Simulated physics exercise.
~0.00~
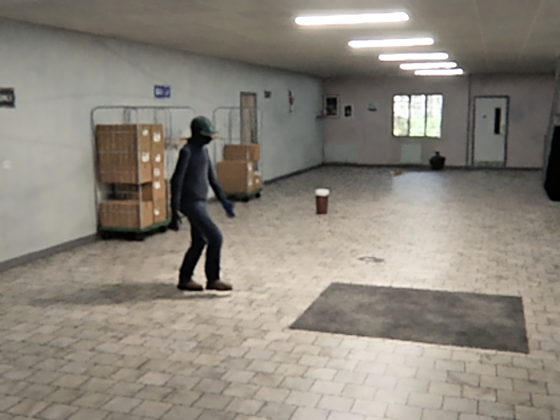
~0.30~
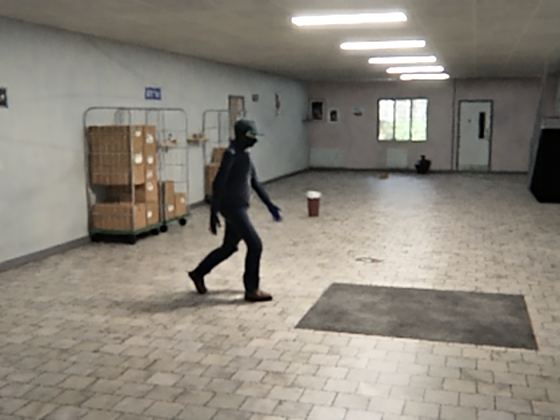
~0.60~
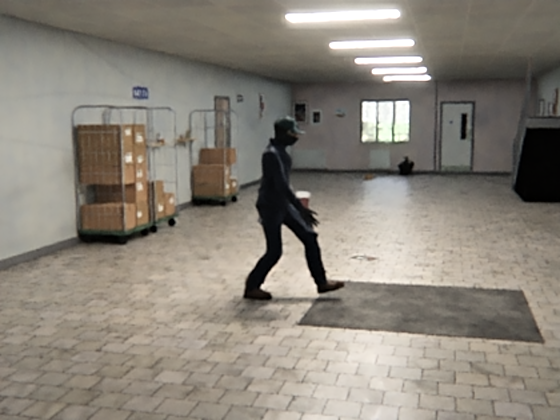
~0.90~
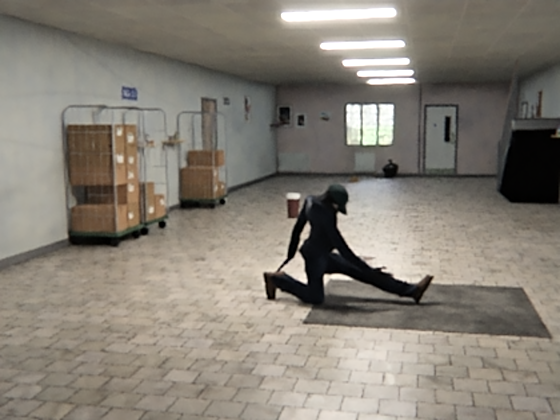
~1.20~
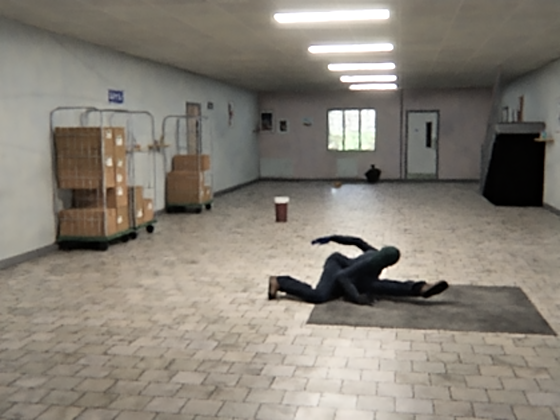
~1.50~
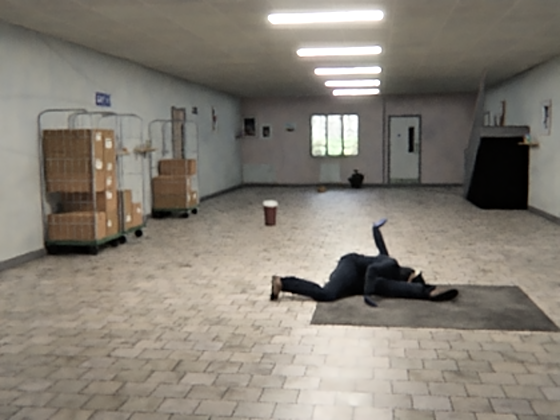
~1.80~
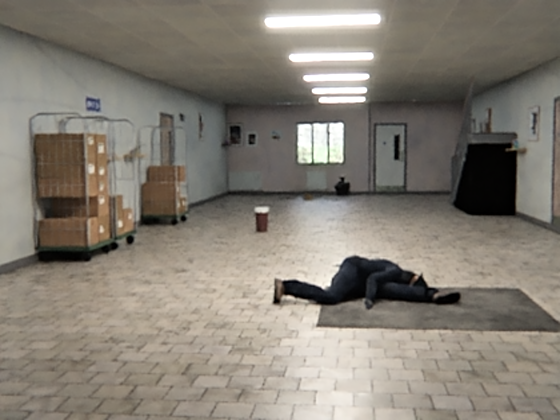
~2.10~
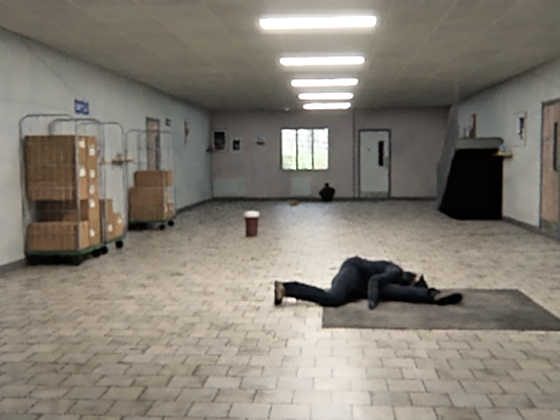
The clip opens on a long tiled room with caged trolleys of boxes along the left wall, as a figure in dark clothes and a cap walks right toward a black mat. The view drifts gently sideways as the person strides past a bin standing farther back. At the mat's near edge the legs slide wide apart and the body sinks, one leg stretched forward. The torso folds down onto the mat while an arm swings up, then drops. The person ends lying motionless, hips and head past the mat's edge, one leg trailing on the tiles.
